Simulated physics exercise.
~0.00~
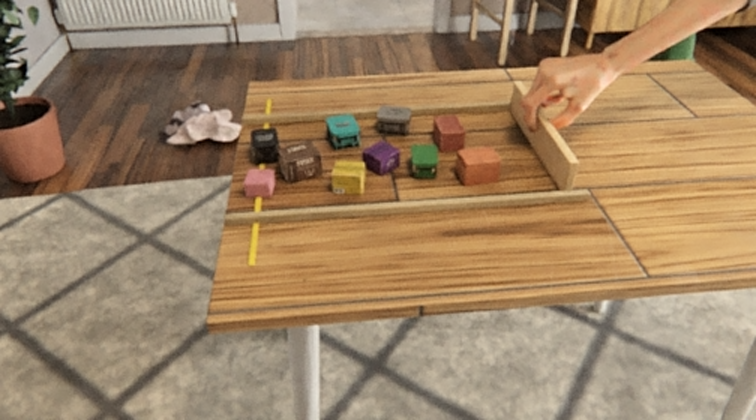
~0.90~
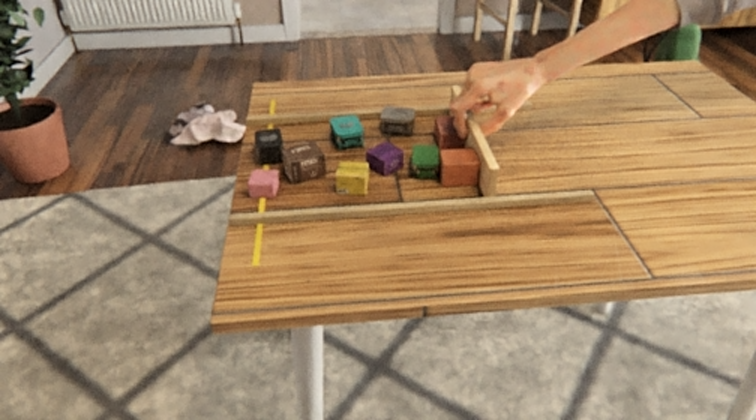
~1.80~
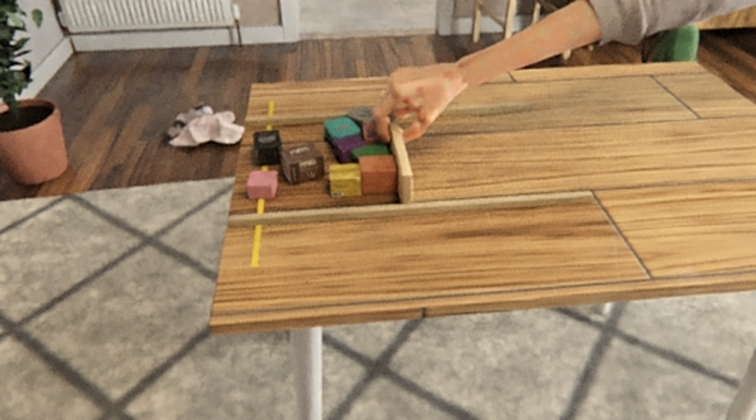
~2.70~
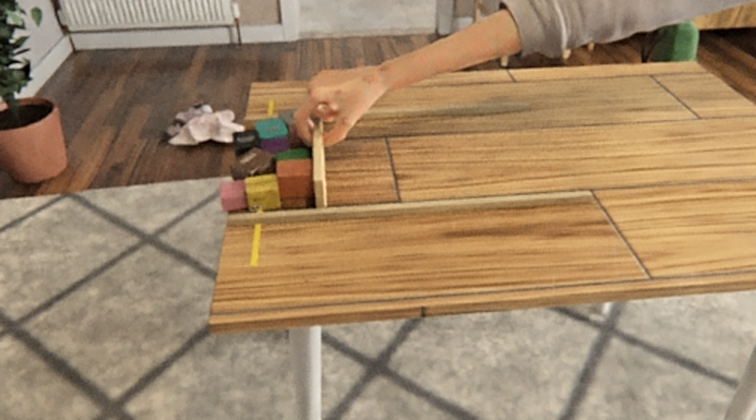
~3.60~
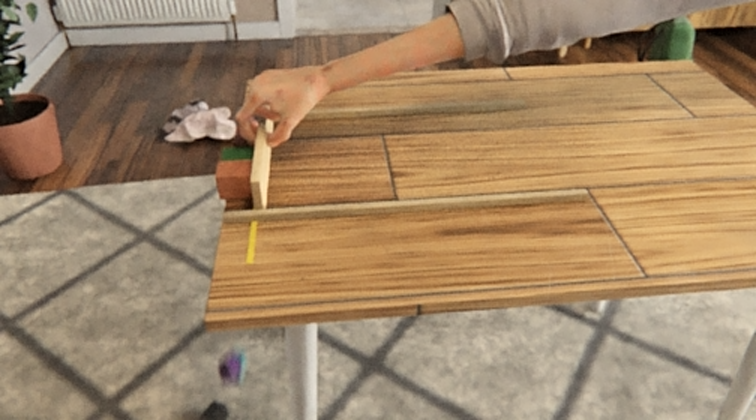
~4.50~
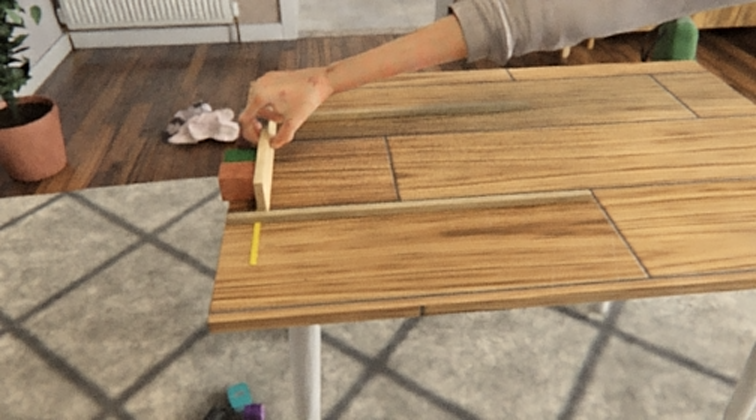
A hand slides an upright wooden board leftward across a wooden table, toward a scattered cluster of small colourful blocks and cases near a strip of yellow tape. The board first meets the orange and red pieces, then gathers the green, purple and yellow ones into a tightening bunch. Pushed along, the pink block and its neighbours crowd over the tape to the table's left edge. As the board reaches the tape, most of the pieces drop off, some tumbling toward the patterned rug. The board stops there, with an orange block and a green one still perched at the edge.
